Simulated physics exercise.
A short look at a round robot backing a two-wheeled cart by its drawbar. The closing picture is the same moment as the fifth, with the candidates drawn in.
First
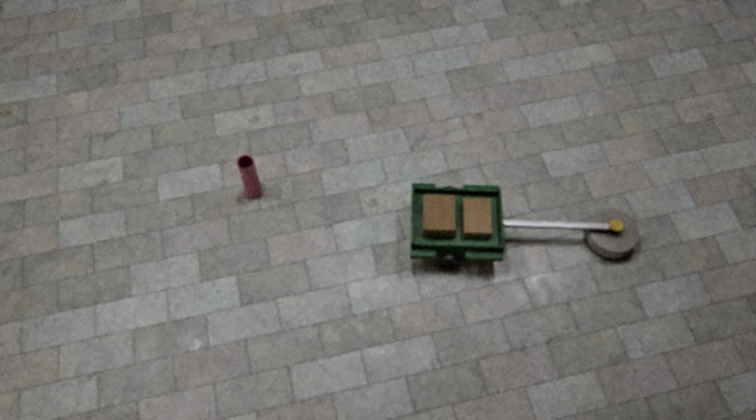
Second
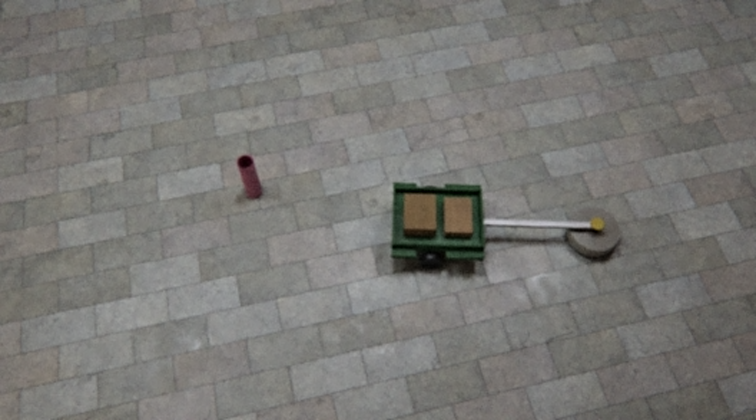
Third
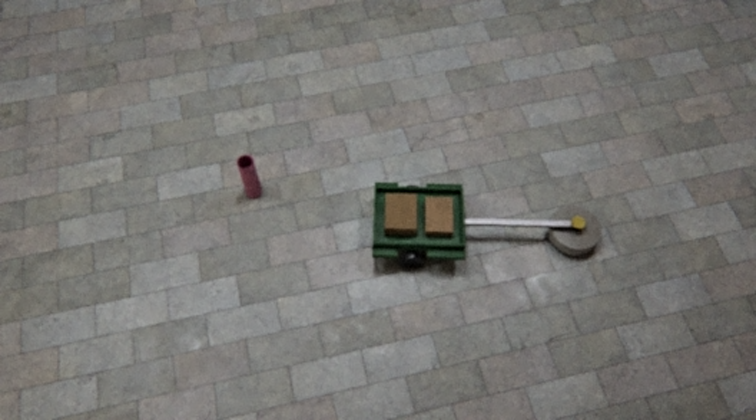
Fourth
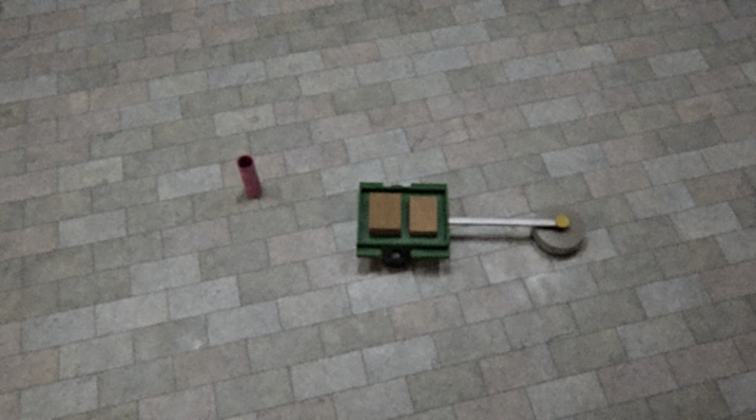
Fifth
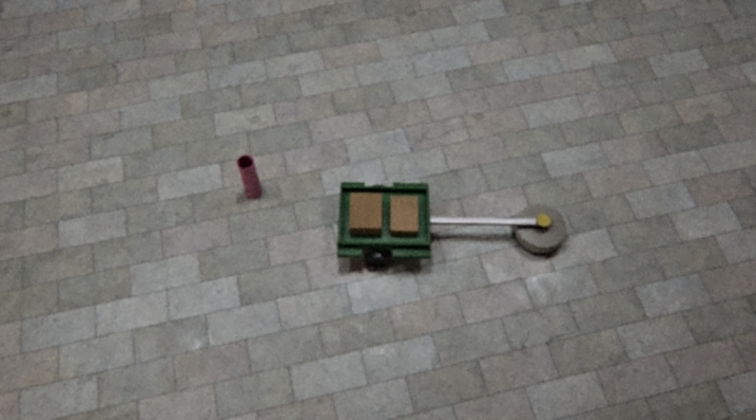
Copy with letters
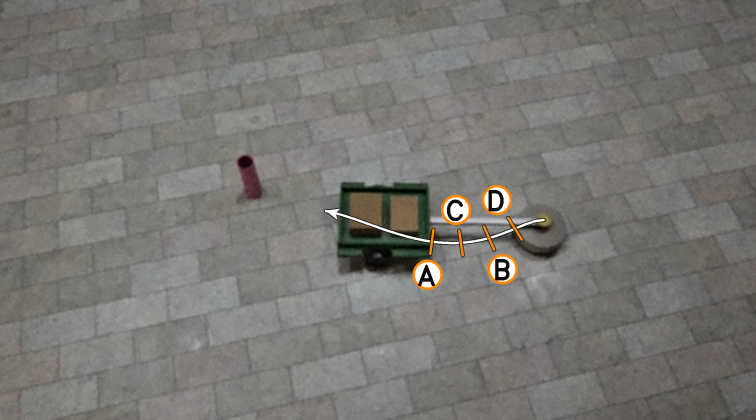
On a grey paved floor, a round robot backs a green cart left by its drawbar.
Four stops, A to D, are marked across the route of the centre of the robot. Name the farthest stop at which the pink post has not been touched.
It should halt at C.
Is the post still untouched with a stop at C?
Yes.
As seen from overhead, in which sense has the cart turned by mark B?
Clockwise.
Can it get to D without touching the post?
For that mark, yes.
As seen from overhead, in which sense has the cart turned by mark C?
Clockwise.
On the marked copy, A at (432, 242); B at (489, 238); C at (461, 243); D at (515, 229); the route from (544, 220) via (435, 242) to (326, 211).
Taking C. A third of the way, robot (513, 235), cart (355, 217).
Two thirds of the way, robot (484, 245), cart (327, 214).
When it is over, robot (459, 249), cart (305, 210); nothing has been touched.
As for the rest, A is too far, the post has been hit; B is safe but short; D is safe but short.
